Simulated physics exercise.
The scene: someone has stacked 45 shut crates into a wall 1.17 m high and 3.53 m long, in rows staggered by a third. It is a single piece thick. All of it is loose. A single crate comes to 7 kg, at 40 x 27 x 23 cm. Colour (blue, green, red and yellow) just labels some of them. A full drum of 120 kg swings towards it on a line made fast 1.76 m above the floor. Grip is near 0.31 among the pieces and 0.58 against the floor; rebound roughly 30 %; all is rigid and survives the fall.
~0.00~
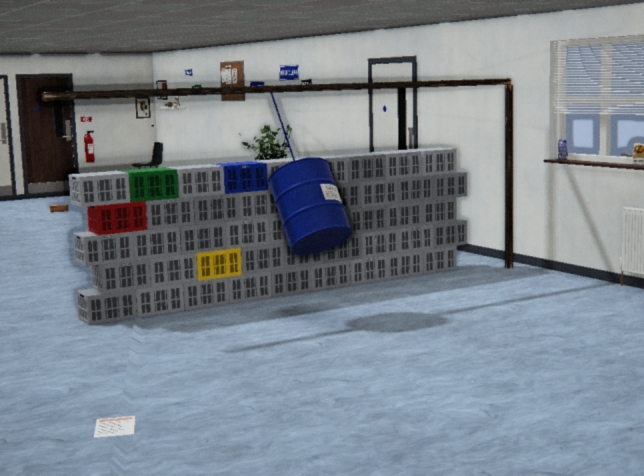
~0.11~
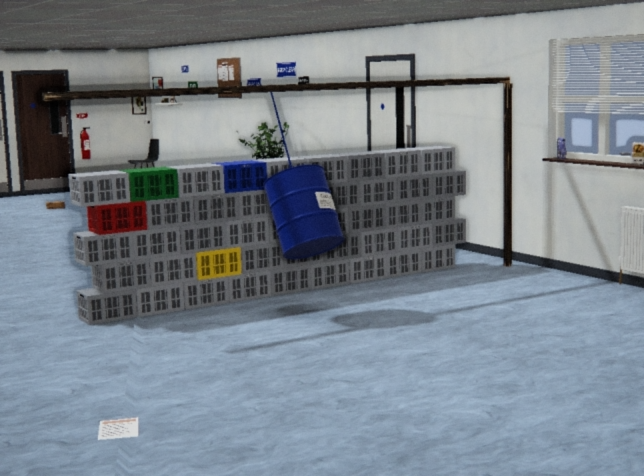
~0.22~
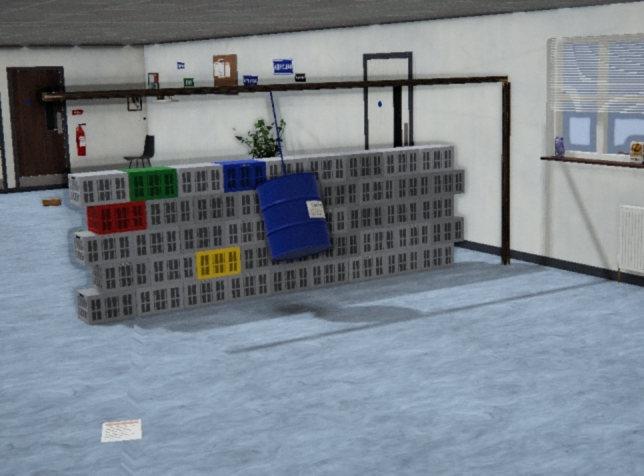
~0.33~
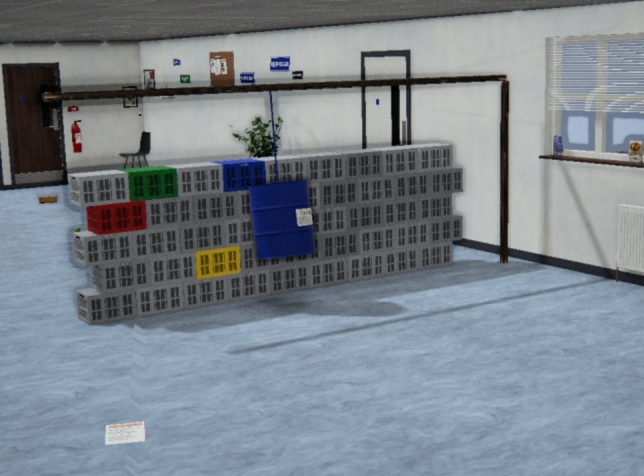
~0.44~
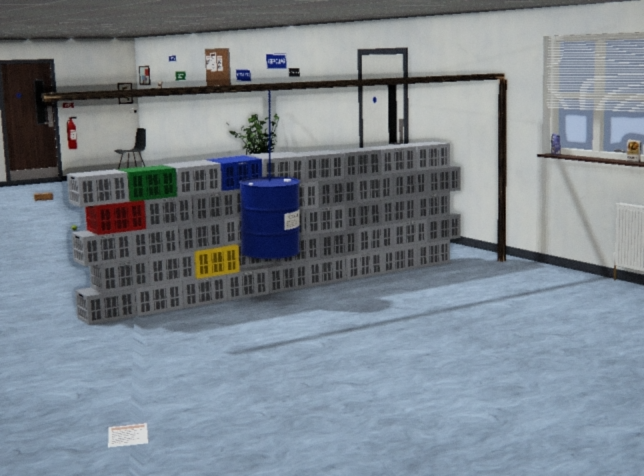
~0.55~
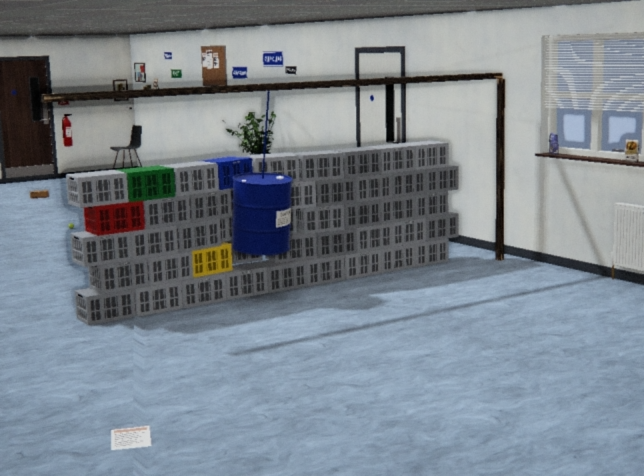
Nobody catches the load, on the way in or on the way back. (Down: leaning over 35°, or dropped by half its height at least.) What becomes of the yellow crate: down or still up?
In the end the yellow crate comes down.
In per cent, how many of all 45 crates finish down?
Roughly 40 per cent of them.
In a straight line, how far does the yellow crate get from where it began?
Roughly 45 cm away.
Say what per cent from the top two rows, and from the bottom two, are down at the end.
Top 60, bottom 20 per cent.
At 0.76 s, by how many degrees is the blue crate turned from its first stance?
Roughly 5°.
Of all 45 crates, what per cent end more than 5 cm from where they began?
Shifted: 40 per cent.
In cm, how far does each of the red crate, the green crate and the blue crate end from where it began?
Red 0, green 230, blue 190.
By 0.76 s, line 16° past plumb; 1 of the 45 crates down; yellow crate tilted 6°; blue crate tilted 5°.
By 1.16 s, line 9° past plumb; 8 of the 45 crates down; yellow crate tilted 28°; blue crate tilted 57°, 29 cm lower.
By 1.54 s, line 8° before plumb; 19 of the 45 crates down; yellow crate tilted 66°, 14 cm lower; blue crate on its side.
By 2.06 s, line 14° before plumb; 19 of the 45 crates down; yellow crate on its side; blue crate upside down.
When it is over (3.5 s), line 1° before plumb; 19 of the 45 crates down; yellow crate on its side; blue crate upside down; green crate 94 cm lower. In pixels of the last frame, middles, yellow crate near (176, 280), blue crate near (137, 257).
